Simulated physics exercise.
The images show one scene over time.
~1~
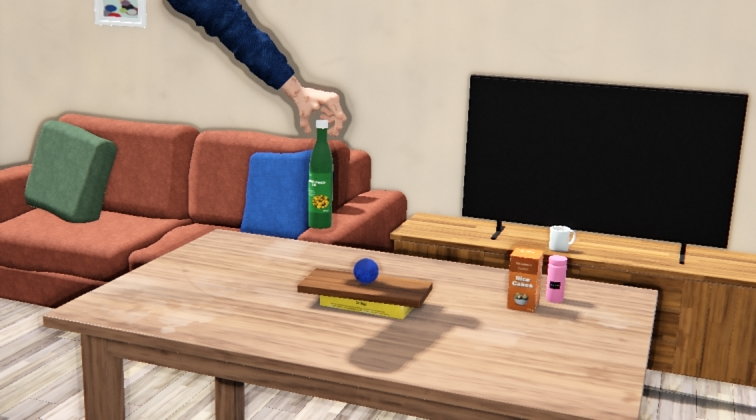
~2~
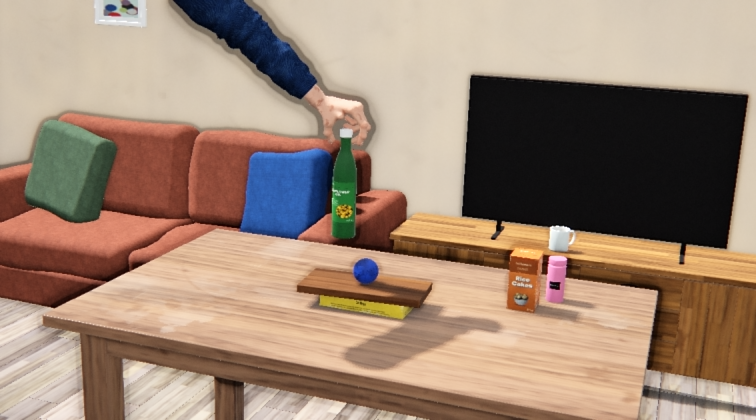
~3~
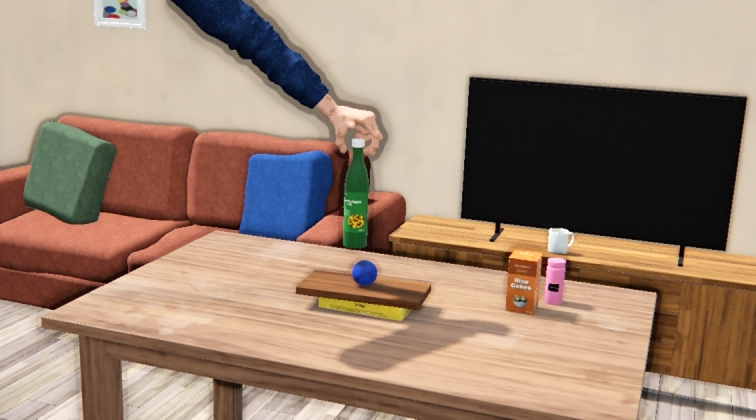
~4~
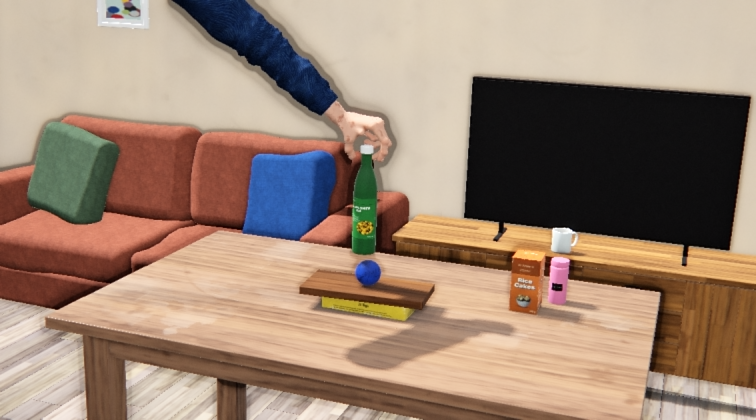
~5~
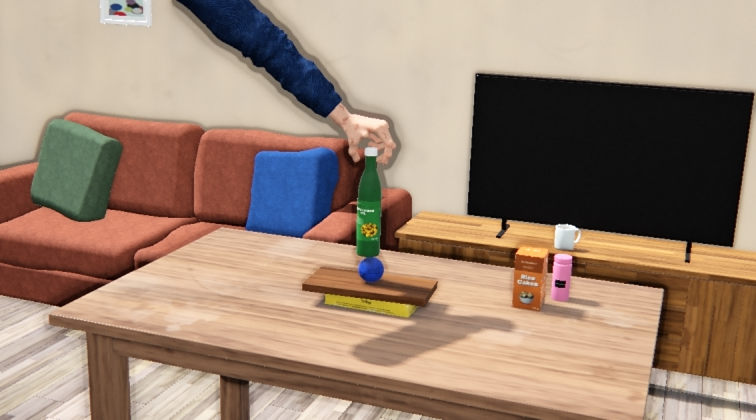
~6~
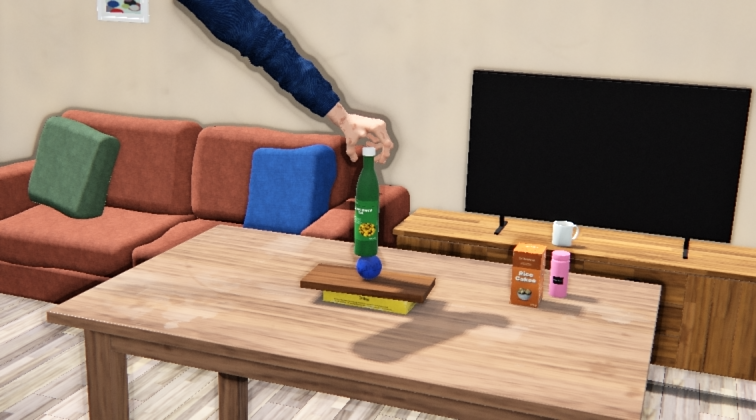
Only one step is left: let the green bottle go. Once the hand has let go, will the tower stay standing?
No, most likely the pile cannot bear the load.
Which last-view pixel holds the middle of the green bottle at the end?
About (240, 306).
Then, 0.70 s later than the last frame, green bottle now fallen; brown board tilted by 3°; blue ball moved a little.
Then, 1.30 s later than the last frame, blue ball moved a little.
When it is over, fallen, green bottle; the other 5 as before. End places, in pixels of the last picture, green bottle near (240, 306). The pile loses its balance.
